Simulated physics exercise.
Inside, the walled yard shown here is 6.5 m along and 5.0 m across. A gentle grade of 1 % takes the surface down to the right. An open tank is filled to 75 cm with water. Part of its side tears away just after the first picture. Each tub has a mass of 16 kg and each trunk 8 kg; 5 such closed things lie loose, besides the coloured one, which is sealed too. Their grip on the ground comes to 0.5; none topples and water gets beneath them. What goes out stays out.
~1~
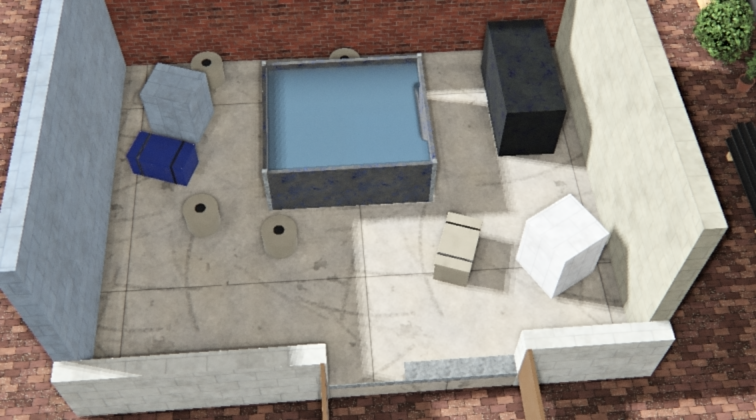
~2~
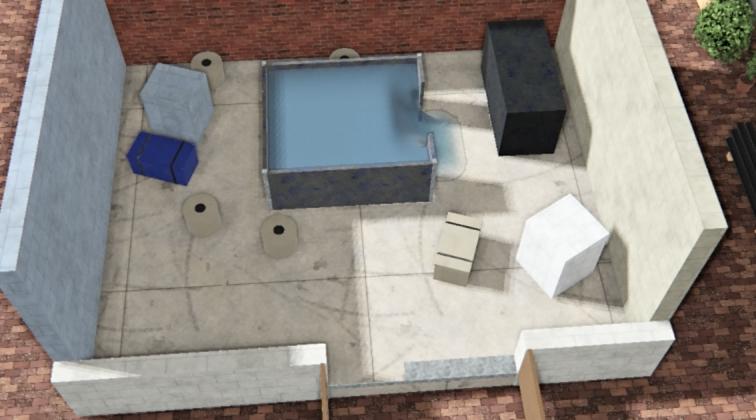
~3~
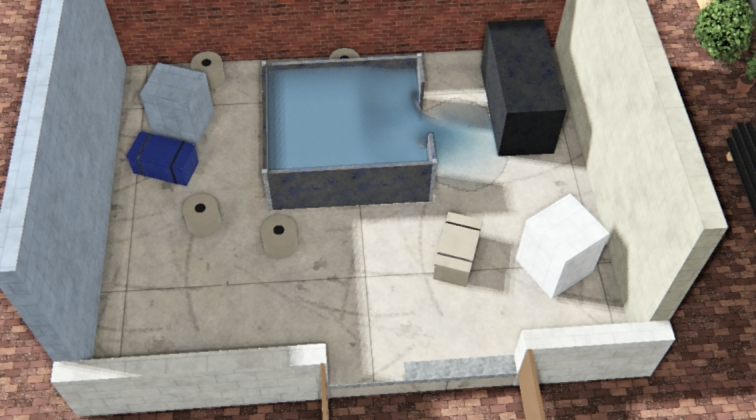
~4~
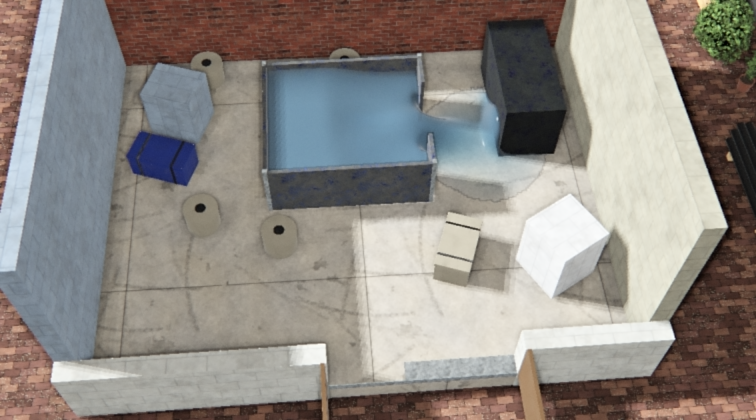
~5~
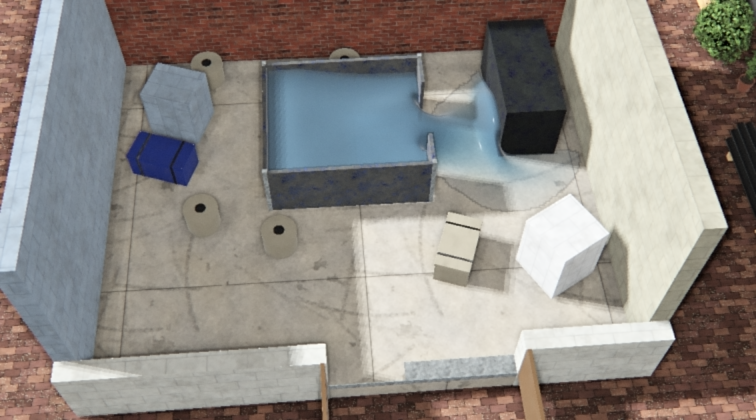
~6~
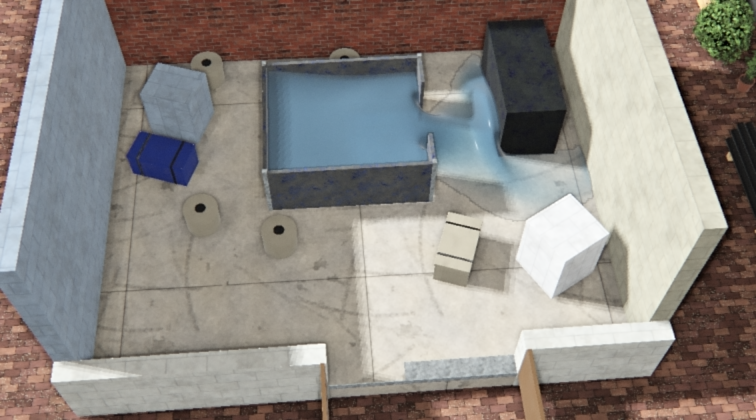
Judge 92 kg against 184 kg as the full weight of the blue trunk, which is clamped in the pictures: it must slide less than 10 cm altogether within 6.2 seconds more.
I expect that the smaller load will do.
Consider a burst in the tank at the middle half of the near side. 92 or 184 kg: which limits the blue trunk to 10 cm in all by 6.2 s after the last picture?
Result: Lesser mass sufficient.
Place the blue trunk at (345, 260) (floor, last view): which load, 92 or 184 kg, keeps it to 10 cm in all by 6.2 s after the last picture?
The lighter one suffices.
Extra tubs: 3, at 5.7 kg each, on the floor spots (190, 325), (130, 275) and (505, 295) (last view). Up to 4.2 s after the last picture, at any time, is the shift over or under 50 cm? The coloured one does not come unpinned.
Taking them one by one: Below the mark; below the mark; above the mark.
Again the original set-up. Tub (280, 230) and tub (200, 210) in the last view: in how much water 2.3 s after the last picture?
Depth approx. 0 cm / 0 cm.
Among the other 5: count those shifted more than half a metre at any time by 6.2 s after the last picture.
That adds up to 3.
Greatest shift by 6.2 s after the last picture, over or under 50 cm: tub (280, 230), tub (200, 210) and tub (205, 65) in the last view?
Order as listed: Below threshold / below threshold / above threshold.
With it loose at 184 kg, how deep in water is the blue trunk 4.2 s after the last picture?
About 2 cm.
Then, 0.6 s after the last picture the blue trunk would be 0 cm from its start with 92 kg and 0 cm from its start with 184 kg; 0 cm of water round it then.
Then, 2.3 s after the last picture the blue trunk would be 0 cm from its start with 92 kg and 0 cm from its start with 184 kg; 0 cm of water round it then.
Then, 4.2 s after the last picture the blue trunk would be 0 cm from its start with 92 kg and 0 cm from its start with 184 kg; 2 cm of water round it then.
Then, 6.2 s after the last picture the blue trunk would be 0 cm from its start with 92 kg and 0 cm from its start with 184 kg; 4 cm of water round it then.
